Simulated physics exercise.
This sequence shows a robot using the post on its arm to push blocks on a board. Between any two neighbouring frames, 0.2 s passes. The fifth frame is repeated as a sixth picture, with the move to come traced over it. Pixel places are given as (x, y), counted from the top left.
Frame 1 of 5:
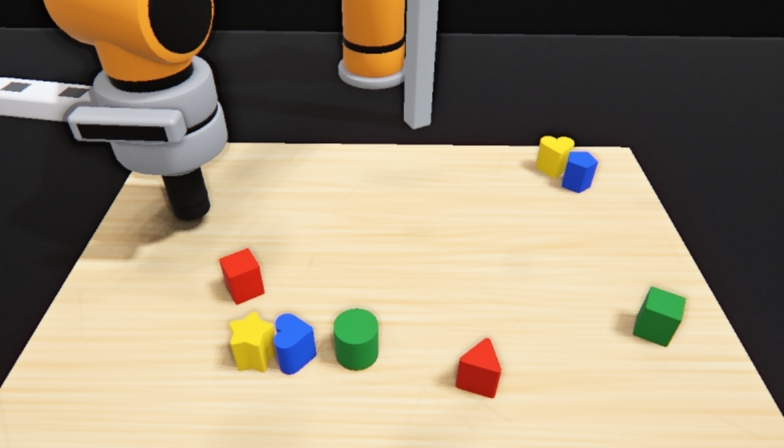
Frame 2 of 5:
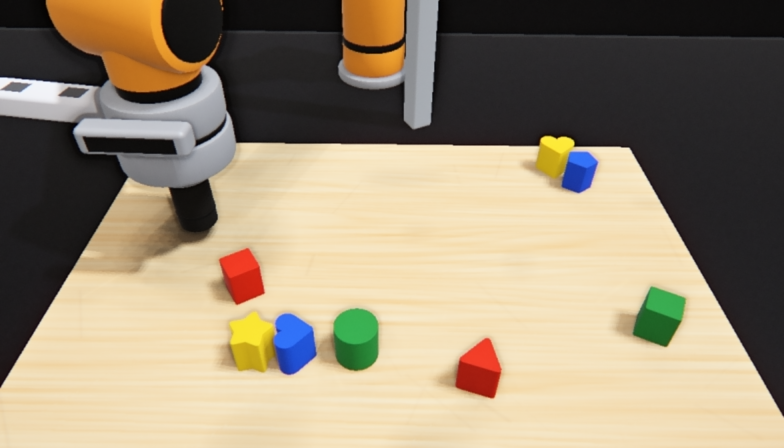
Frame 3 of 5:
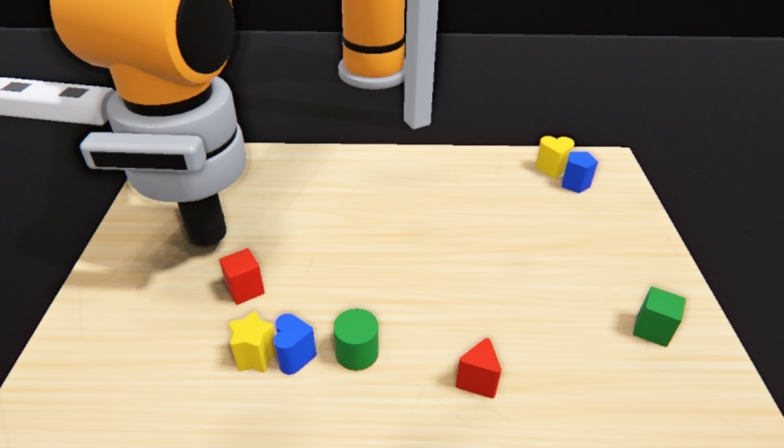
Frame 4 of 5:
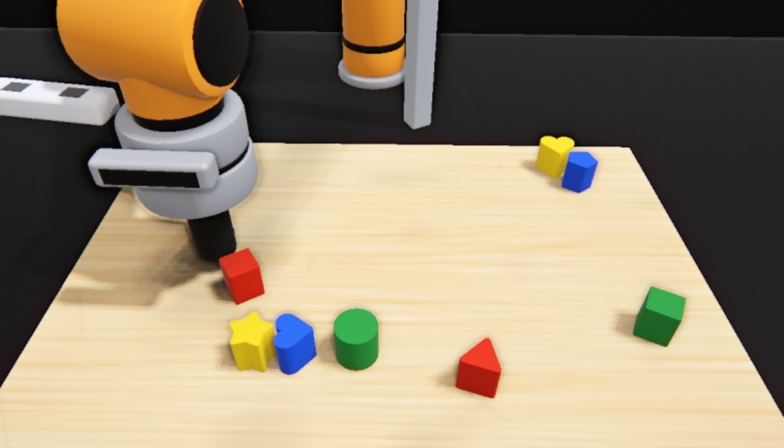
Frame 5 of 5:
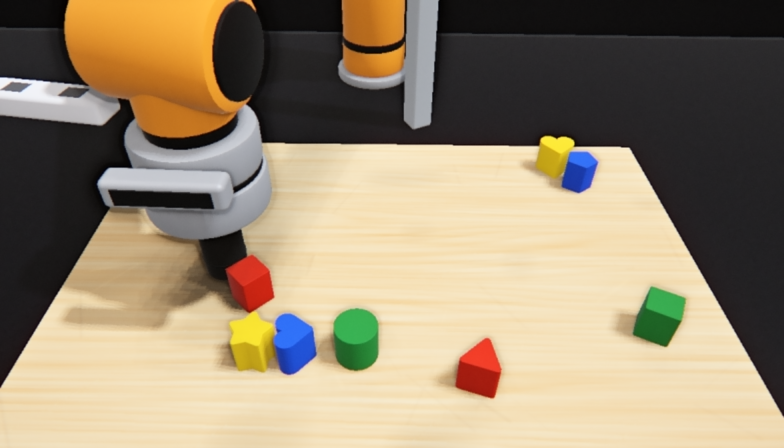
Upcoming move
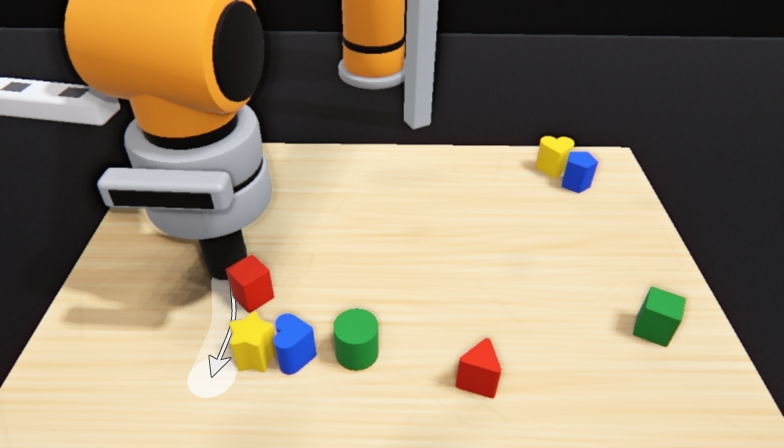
A robot arm's dark post moves down and slightly right across a wooden board, approaching a red block near a yellow star and a blue heart. The post reaches the red block and nudges it slightly down and to the right, closer to the star, while the other coloured blocks stay still.
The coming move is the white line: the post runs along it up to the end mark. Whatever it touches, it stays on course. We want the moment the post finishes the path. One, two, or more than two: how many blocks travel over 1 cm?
The push moves two blocks more than 1 cm.
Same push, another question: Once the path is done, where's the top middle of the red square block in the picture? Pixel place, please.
Top centre: (265, 293).
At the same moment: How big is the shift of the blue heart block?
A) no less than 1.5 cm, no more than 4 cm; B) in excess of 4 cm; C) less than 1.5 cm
(C)
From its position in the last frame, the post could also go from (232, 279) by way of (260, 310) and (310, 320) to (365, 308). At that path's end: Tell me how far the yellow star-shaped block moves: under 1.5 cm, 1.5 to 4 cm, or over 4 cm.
If I had to pick, the yellow star-shaped block travels less than 1.5 cm here.
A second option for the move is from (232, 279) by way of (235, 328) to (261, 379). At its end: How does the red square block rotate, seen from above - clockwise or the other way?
The red square block rotates counterclockwise.
The line goes from (232, 279) via (234, 308) and (227, 340), ending at (212, 377).
The first path, step by step. One third of the way, post at (231, 296); red square block at (262, 290), turned 40° anticlockwise.
Two thirds of the way, post at (223, 329); red square block at (265, 293), turned 50° anticlockwise; yellow star-shaped block at (250, 332), turned 15° anticlockwise.
At the end, post at (208, 365); red square block at (265, 293), turned 50° anticlockwise; yellow star-shaped block at (248, 343), turned 60° anticlockwise; blue heart block unmoved.
